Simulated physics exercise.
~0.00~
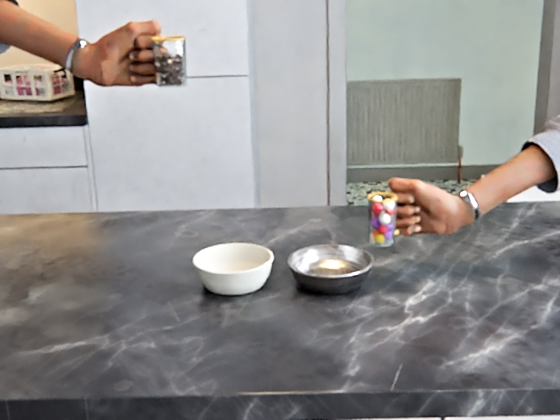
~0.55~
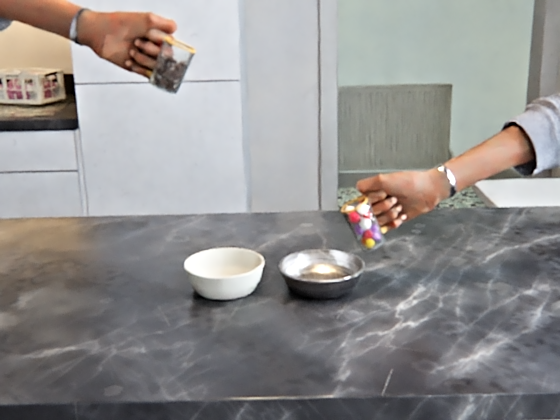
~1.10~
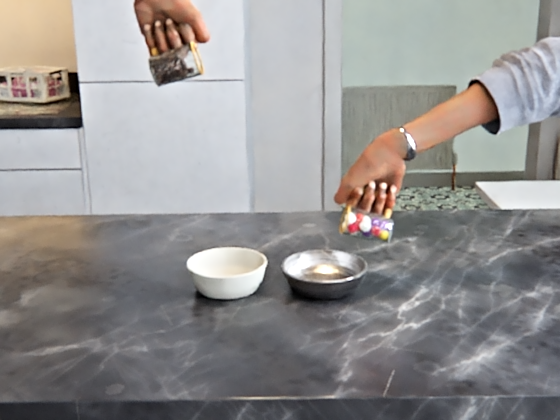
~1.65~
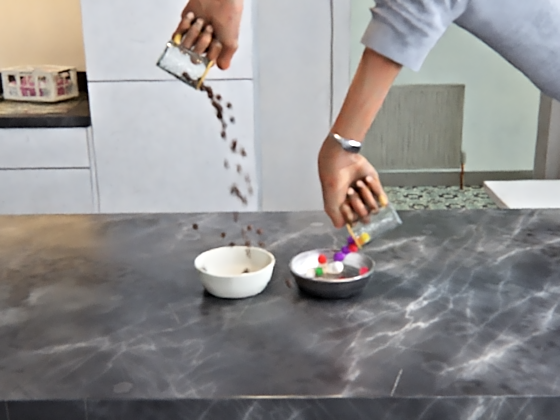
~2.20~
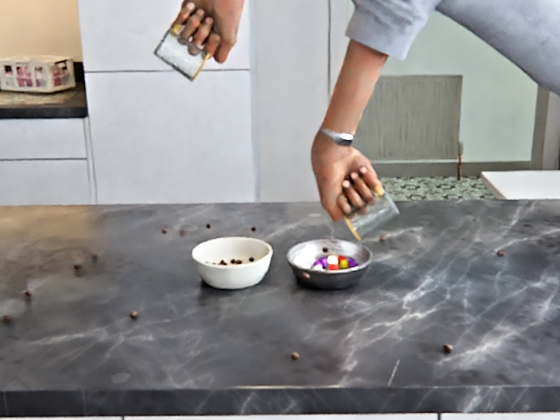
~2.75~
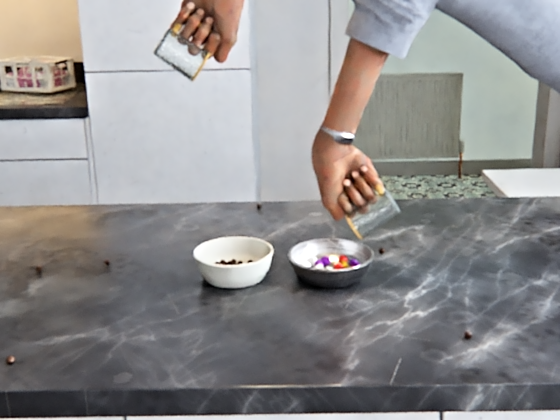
Two hands held small clear cups over a white bowl and a metal dish, then tipped both upside down; the dark bits dropped from high up and some scattered across the counter, while the colourful pieces poured from lower down all stayed in the metal dish.
